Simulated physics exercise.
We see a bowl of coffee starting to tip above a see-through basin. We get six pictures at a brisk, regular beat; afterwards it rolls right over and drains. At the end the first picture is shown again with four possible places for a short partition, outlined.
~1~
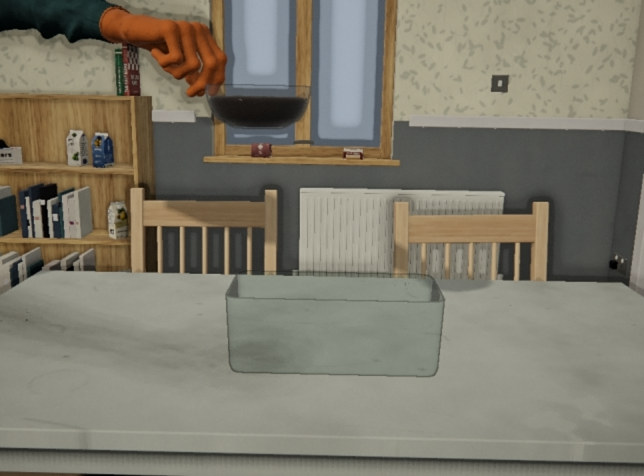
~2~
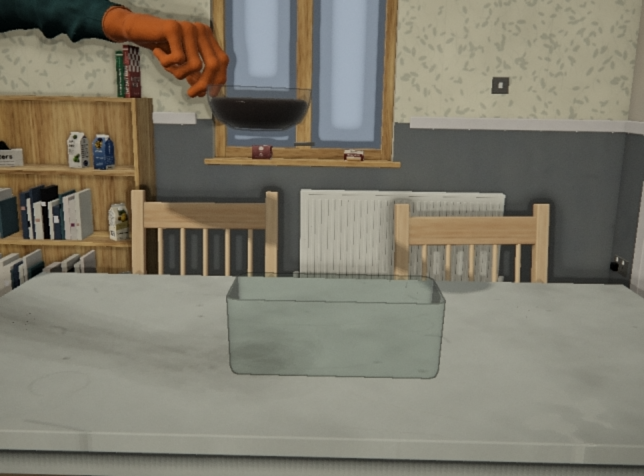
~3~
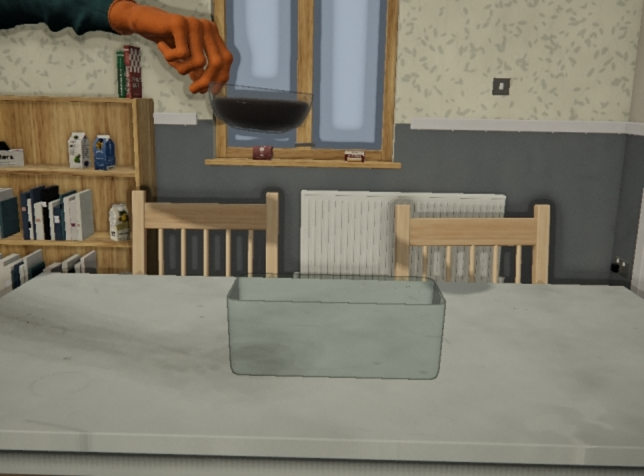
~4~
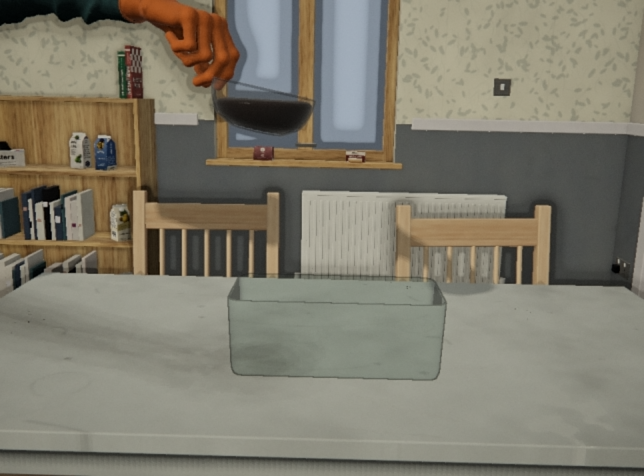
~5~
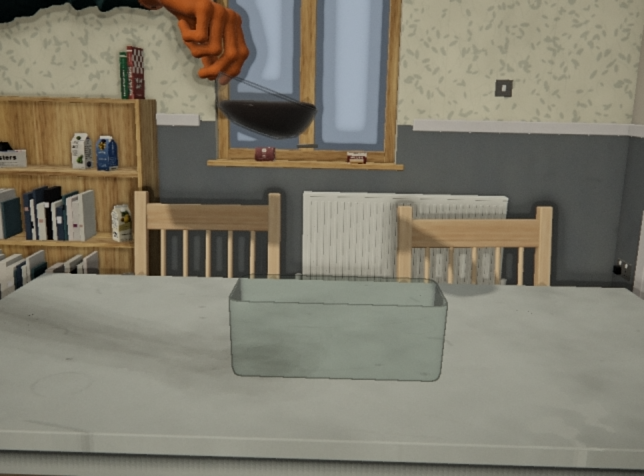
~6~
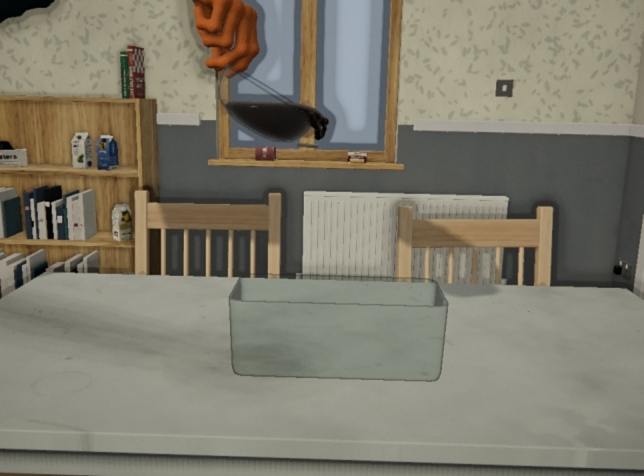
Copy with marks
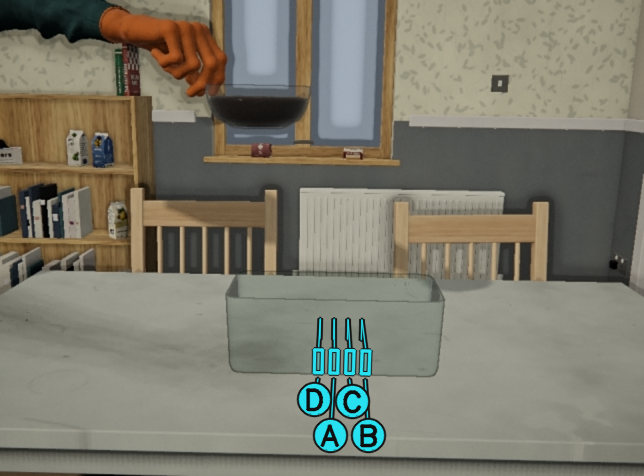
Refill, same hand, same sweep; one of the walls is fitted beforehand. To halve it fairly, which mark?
I would pick position B.
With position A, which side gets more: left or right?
The right one.
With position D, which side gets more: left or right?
The right one.
On the marked copy, A at (333, 378); B at (365, 379); C at (349, 379); D at (318, 378).
If A is chosen, about 20 % ends left of the wall and 77 % right of it; 3 % is lost outside.
If B is chosen, about 47 % ends left of the wall and 50 % right of it; 3 % is lost outside.
If C is chosen, about 29 % ends left of the wall and 68 % right of it.
If D is chosen, about 10 % ends left of the wall and 86 % right of it; 3 % is lost outside.
